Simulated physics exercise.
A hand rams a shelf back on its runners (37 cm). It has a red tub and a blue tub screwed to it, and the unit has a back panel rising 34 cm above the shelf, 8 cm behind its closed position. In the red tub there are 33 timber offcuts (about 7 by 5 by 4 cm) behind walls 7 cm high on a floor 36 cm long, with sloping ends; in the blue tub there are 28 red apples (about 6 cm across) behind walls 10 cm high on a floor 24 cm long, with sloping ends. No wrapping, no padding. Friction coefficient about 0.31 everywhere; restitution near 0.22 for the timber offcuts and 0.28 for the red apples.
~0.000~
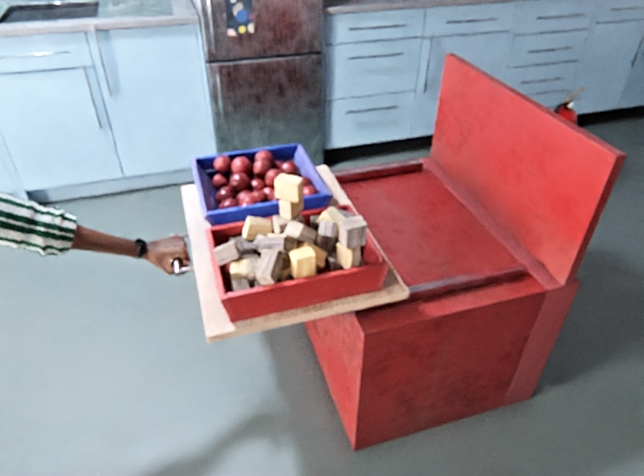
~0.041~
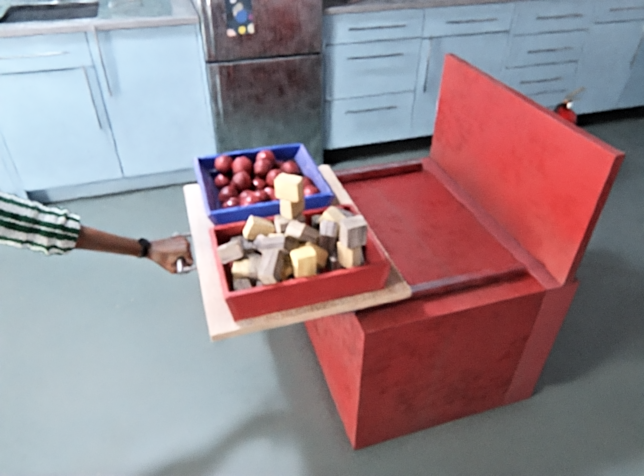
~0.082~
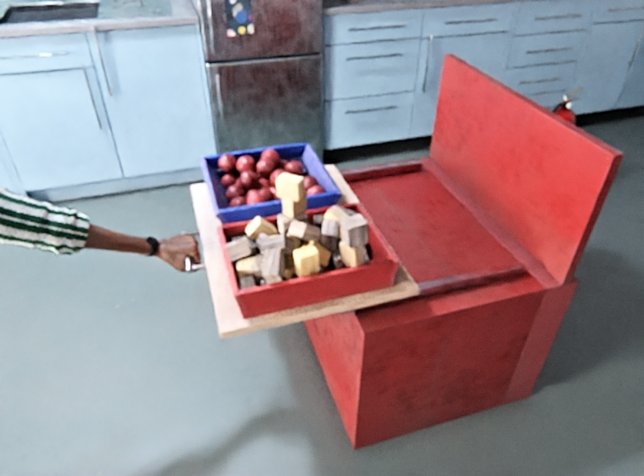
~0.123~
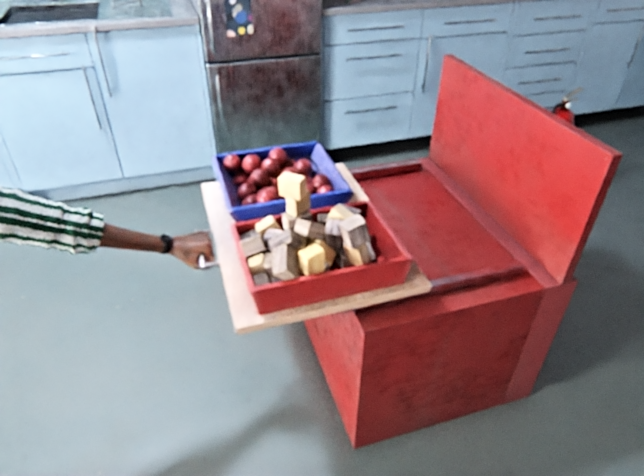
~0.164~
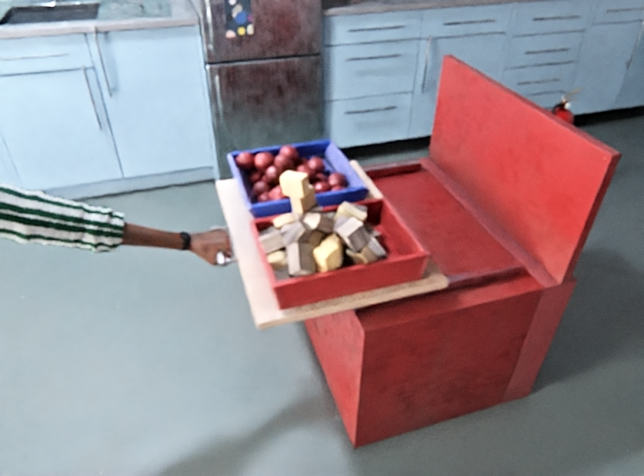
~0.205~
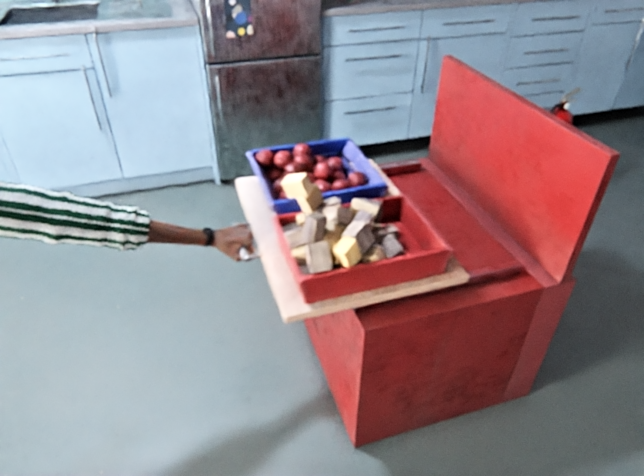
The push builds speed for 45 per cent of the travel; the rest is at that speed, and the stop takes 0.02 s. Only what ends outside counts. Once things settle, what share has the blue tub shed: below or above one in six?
Under a sixth of the red apples leave the blue tub.
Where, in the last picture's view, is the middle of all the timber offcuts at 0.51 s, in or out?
Around (431, 226).
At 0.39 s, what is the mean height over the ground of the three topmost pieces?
Roughly 74 cm.
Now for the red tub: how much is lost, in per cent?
Lost: Red tub 10 per cent.
After 0.31 s, end of travel.
After 0.39 s, the red tub is down by 1 of 33 and the blue tub has all 28.
After 0.51 s, the red tub is down by 1 of 33 and the blue tub has all 28.
After 0.73 s, the red tub is down by 3 of 33 and the blue tub is down by 1 of 28.
Outcome (at 1.16 s), the red tub is down by 3 of 33 and the blue tub is down by 1 of 28. Asked share, 1 of 28, 4 per cent.
